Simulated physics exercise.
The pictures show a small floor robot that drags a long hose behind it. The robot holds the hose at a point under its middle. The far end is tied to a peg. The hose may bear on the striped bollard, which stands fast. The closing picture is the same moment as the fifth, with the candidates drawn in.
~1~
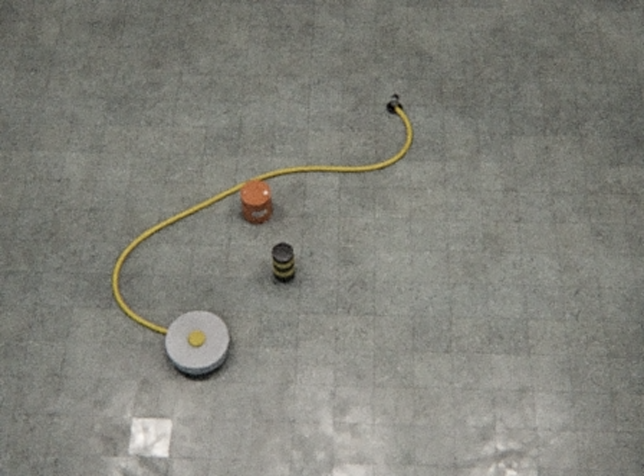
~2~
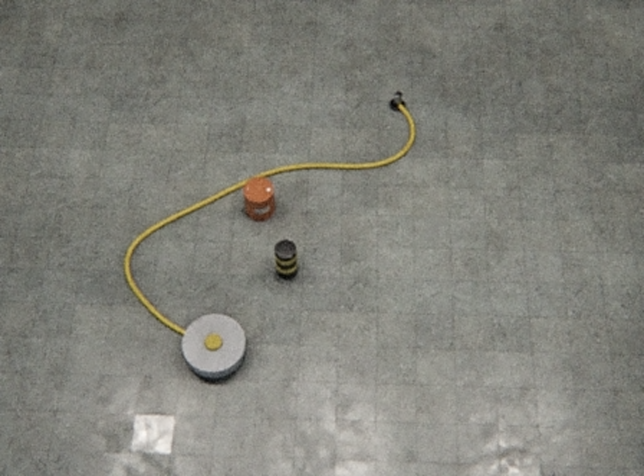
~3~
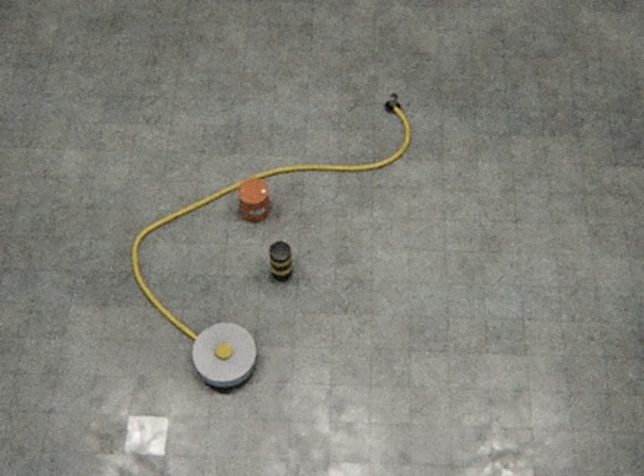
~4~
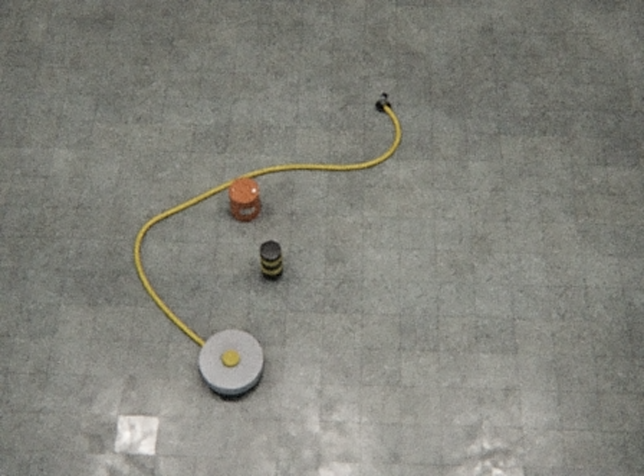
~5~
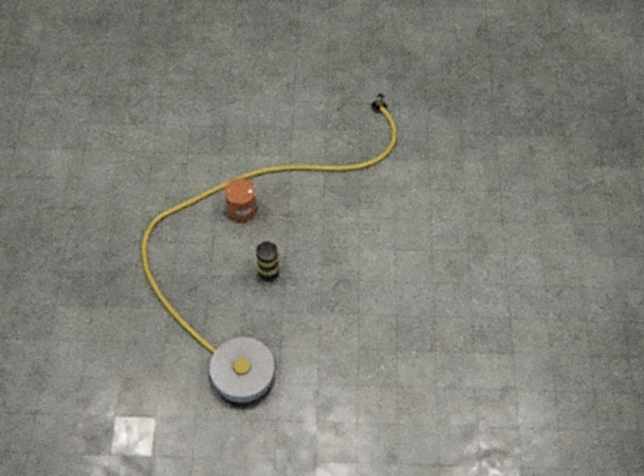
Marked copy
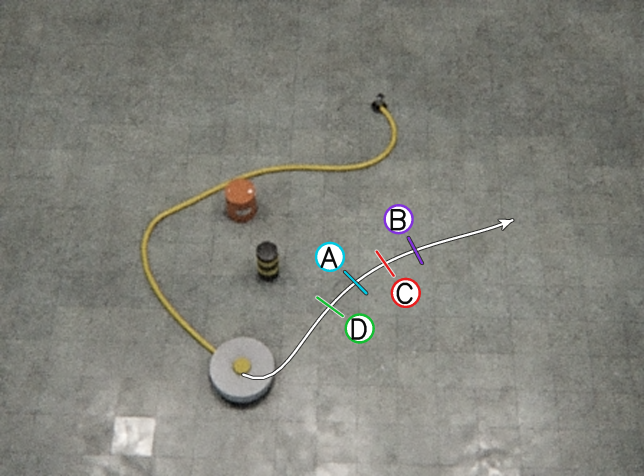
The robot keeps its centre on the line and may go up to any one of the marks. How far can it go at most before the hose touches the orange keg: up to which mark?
At B, and not beyond.
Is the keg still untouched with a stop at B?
Yes.
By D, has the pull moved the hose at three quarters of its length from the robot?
By then, no.
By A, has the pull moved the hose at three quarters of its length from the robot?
No.
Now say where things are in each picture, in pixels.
The first frame shows robot (198, 343); peg (395, 103); orange keg (257, 202).
The second frame shows robot (215, 346); orange keg (259, 199).
The third frame shows robot (225, 356); peg (393, 102).
The fourth frame shows robot (232, 363); bollard (272, 261).
The fifth frame shows robot (243, 370); orange keg (241, 201); bollard (268, 262); peg (379, 102).
On the copy, A at (356, 283); B at (415, 250); C at (385, 264); D at (330, 307); the route from (243, 375) via (365, 276) to (512, 220).
On B. First, robot (306, 332), middle of the hose (211, 193).
Then, robot (358, 276), middle of the hose (211, 193).
Finally, robot (416, 245), middle of the hose (216, 197); only the bollard has been touched, if anything.
By contrast, A is safe but short; C is safe but short; D is safe but short.
